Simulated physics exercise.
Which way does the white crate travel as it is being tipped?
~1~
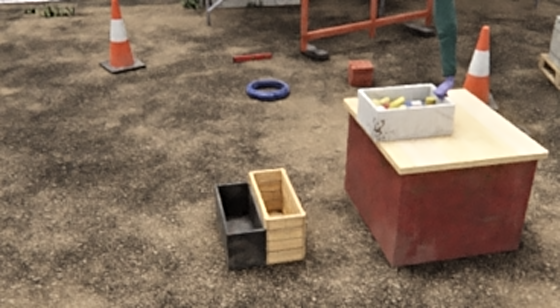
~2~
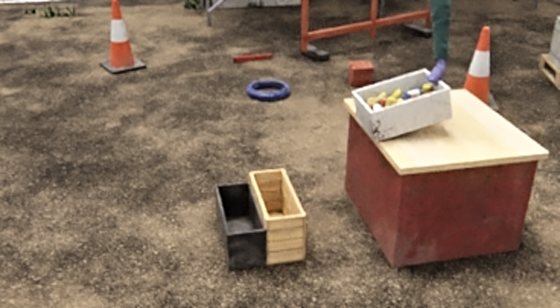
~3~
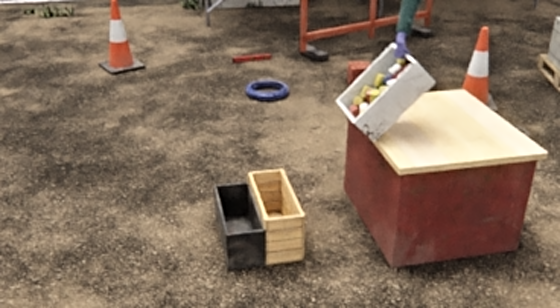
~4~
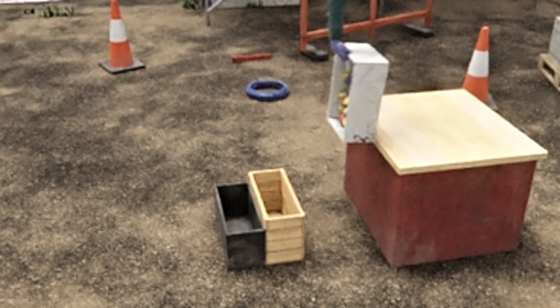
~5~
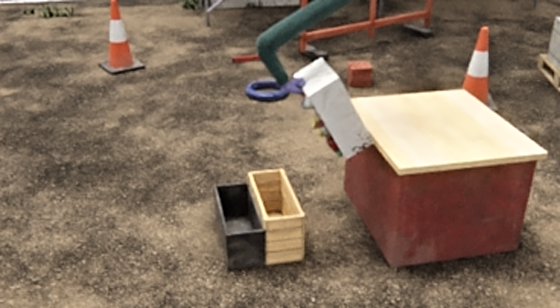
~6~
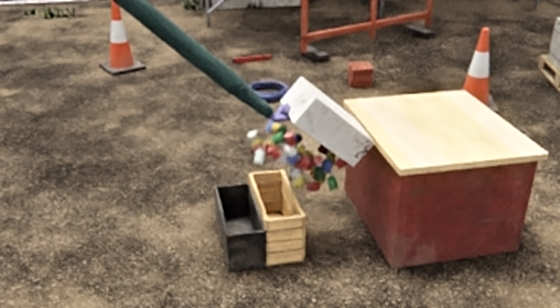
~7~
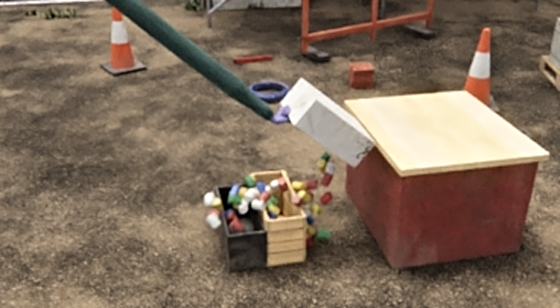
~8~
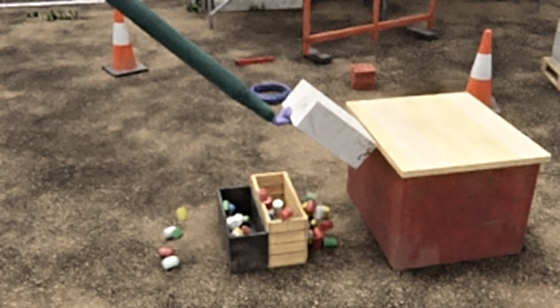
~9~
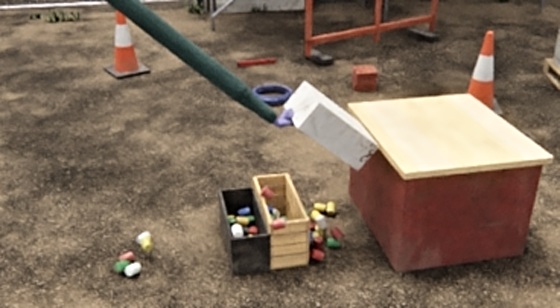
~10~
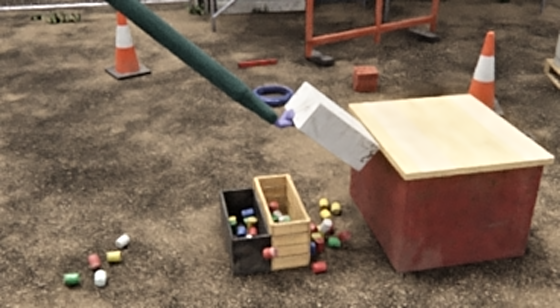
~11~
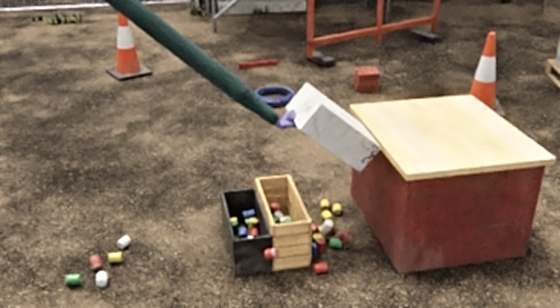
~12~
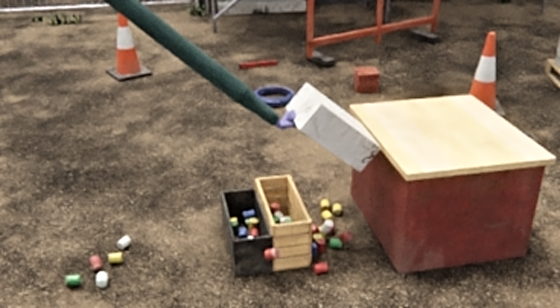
It moves to the viewer's left, over the edge of the bench and toward the trough and tote.
